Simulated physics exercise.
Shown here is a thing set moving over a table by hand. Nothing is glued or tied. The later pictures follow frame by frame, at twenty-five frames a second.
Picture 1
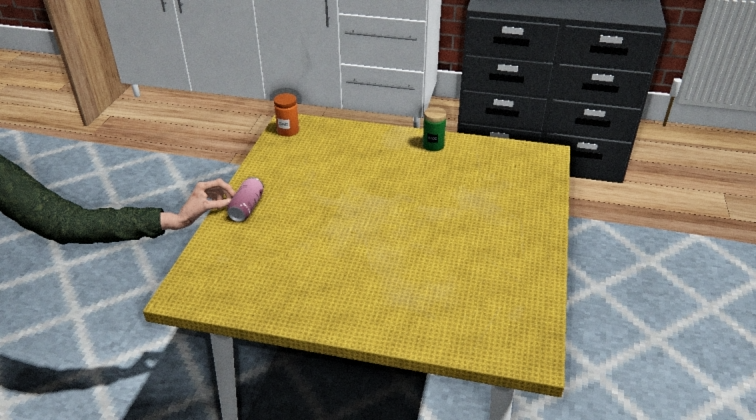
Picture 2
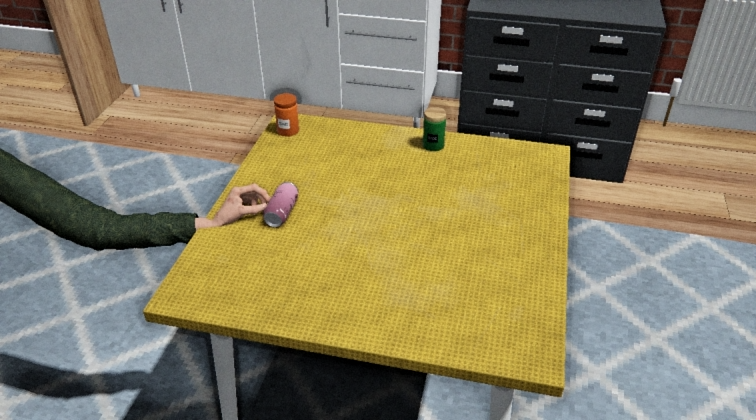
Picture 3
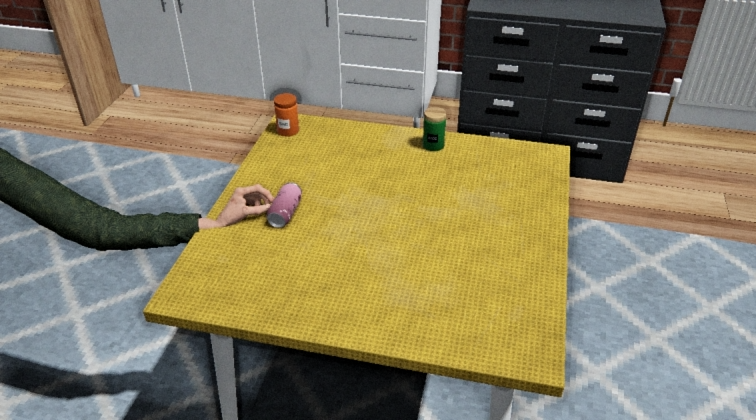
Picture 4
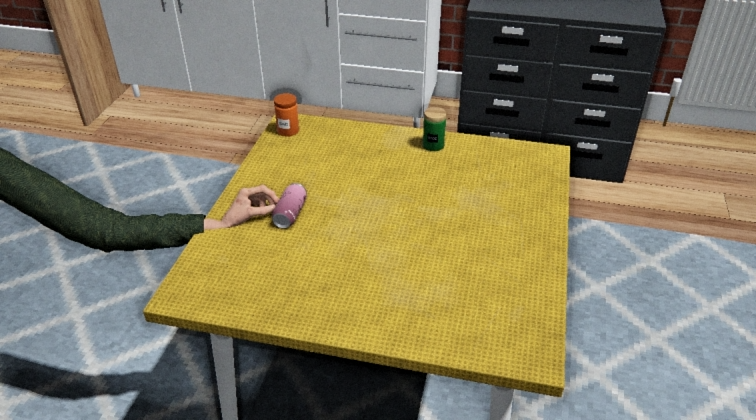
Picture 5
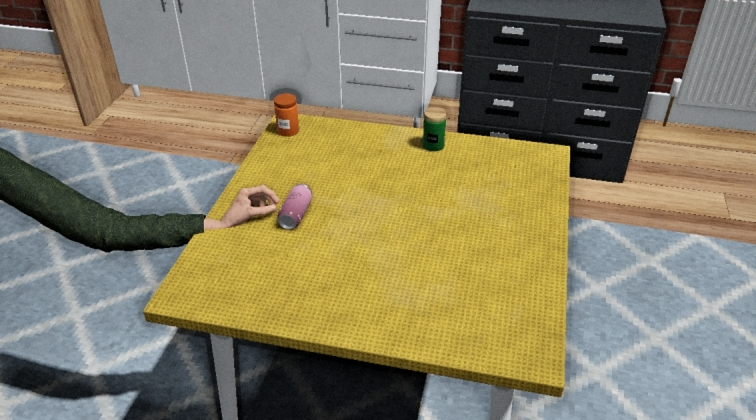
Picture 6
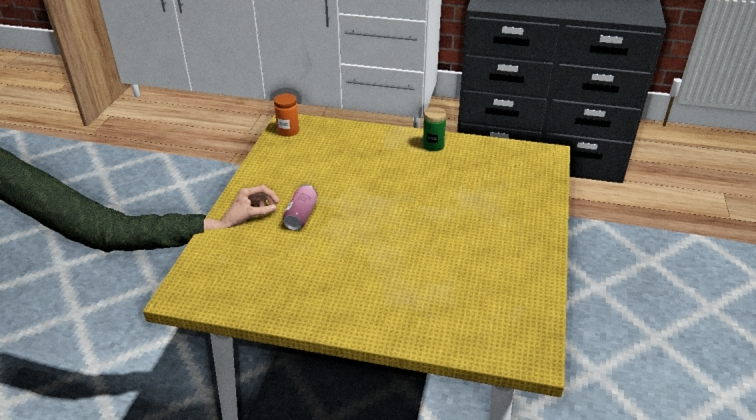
The video shows a hand pushing a pink can lying on its side to the right across a yellow table, then staying nearly still while the can rolls slightly farther right, with orange and green containers standing behind.
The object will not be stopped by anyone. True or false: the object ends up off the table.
False.
Then, 0.20 s past the last view, pink can displaced about its own width near (323, 211).
Then, 0.40 s past the last view, pink can displaced well along near (339, 213).
Finally, moved from the start, pink can. Final places as the last picture's camera would see them, pink can near (351, 215).
